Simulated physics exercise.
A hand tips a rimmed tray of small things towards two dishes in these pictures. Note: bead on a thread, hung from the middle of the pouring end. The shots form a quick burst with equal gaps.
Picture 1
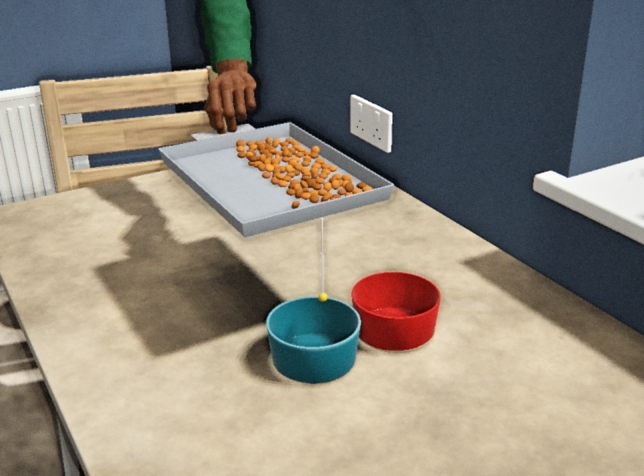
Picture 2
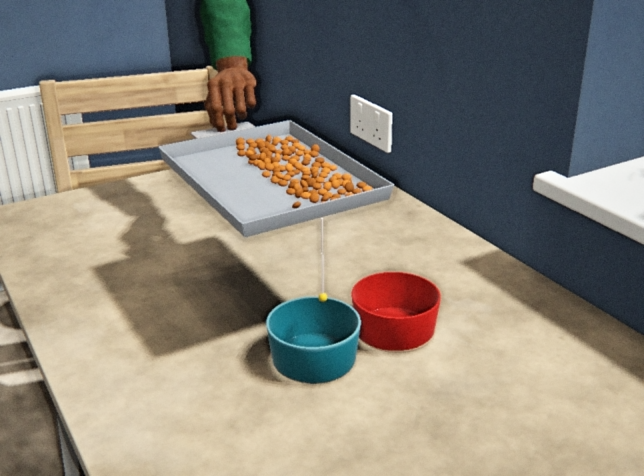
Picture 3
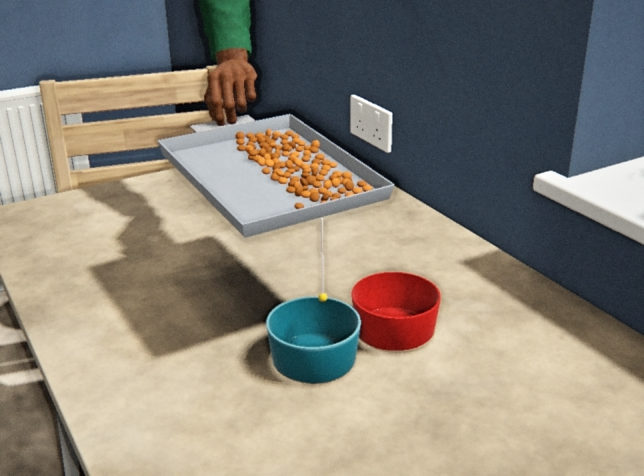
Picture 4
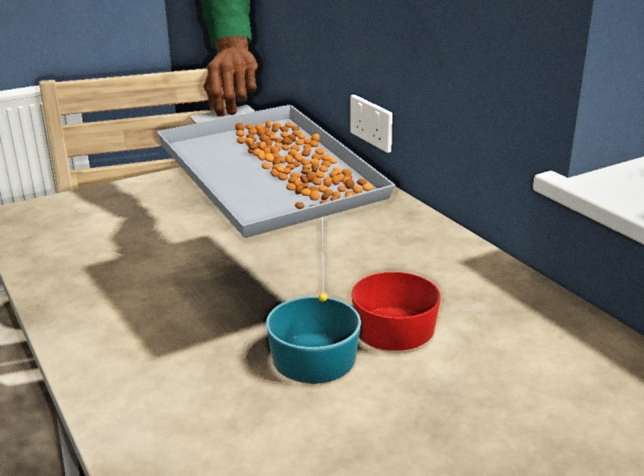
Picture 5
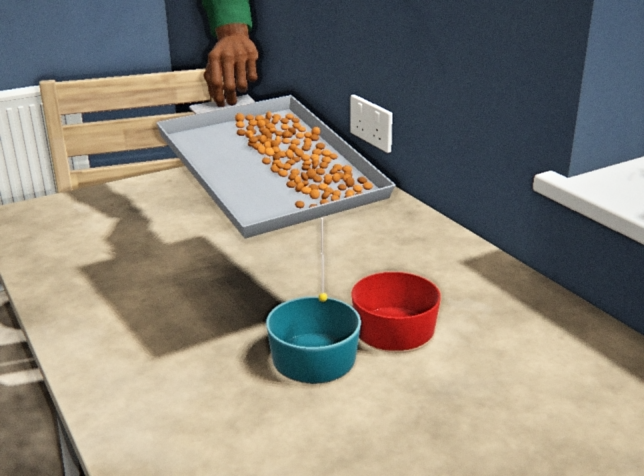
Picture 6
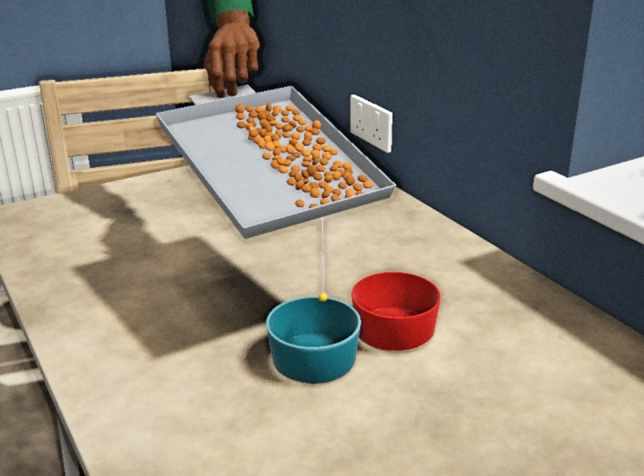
A hand gradually raising the far end of a grey tray of small orange-brown pieces above a teal dish and a red dish.
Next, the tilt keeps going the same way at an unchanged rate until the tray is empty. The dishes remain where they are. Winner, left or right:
More will pour into the dish on the left side.
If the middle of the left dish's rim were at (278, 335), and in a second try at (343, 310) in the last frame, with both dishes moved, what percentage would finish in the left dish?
30 %, 50 %.
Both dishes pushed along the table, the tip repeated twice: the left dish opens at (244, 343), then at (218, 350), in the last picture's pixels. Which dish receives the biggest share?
Try 1: The right-side dish; try 2: The right-side dish.
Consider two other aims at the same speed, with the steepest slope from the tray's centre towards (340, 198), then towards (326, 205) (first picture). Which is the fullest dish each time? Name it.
So: The right-standing dish on the first go, the right-standing dish on the second.
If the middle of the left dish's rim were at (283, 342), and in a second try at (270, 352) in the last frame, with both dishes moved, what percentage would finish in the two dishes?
First case 90 in a hundred, second case 90 in a hundred.
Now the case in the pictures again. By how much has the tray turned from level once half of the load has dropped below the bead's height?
The tilt is near 100° by then.
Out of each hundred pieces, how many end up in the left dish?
I'd put that share near 50 per cent.
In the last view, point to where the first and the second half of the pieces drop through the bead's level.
Close to (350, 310), then close to (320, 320).
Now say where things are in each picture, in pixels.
Corners of the pouring end (244, 221) and (390, 184), level; middle of the load (299, 167), bits of cat kibble; left dish (337, 360); right dish (421, 330); bead on its thread (323, 297), in the first picture.
Corners of the pouring end (244, 221) and (390, 184), level; middle of the load (299, 166), in the second picture.
Corners of the pouring end (244, 222) and (390, 184), tipped barely, level across its low end; middle of the load (299, 163), in the third picture.
Corners of the pouring end (245, 223) and (390, 184), tipped a little, level across its low end; middle of the load (299, 158), in the fourth picture.
Corners of the pouring end (245, 224) and (391, 184), tipped a little, level across its low end; middle of the load (299, 153), in the fifth picture.
Corners of the pouring end (245, 225) and (391, 184), tipped a little, level across its low end; middle of the load (299, 148); left dish (337, 360); right dish (421, 330), in the sixth picture.
Just after the last frame, tray tipped steeply; almost all on the tray; just a few in the air.
A moment on, tray tipped right over; roughly half on the tray; about a tenth in the left dish; just a few in the right dish; roughly a quarter outside both; roughly a quarter in the air.
Further on, tray tipped past a quarter turn; roughly half in the left dish; about a tenth in the right dish; roughly half outside both.
When it is over, tray tipped past a quarter turn; roughly half in the left dish; about a tenth in the right dish; roughly half outside both.
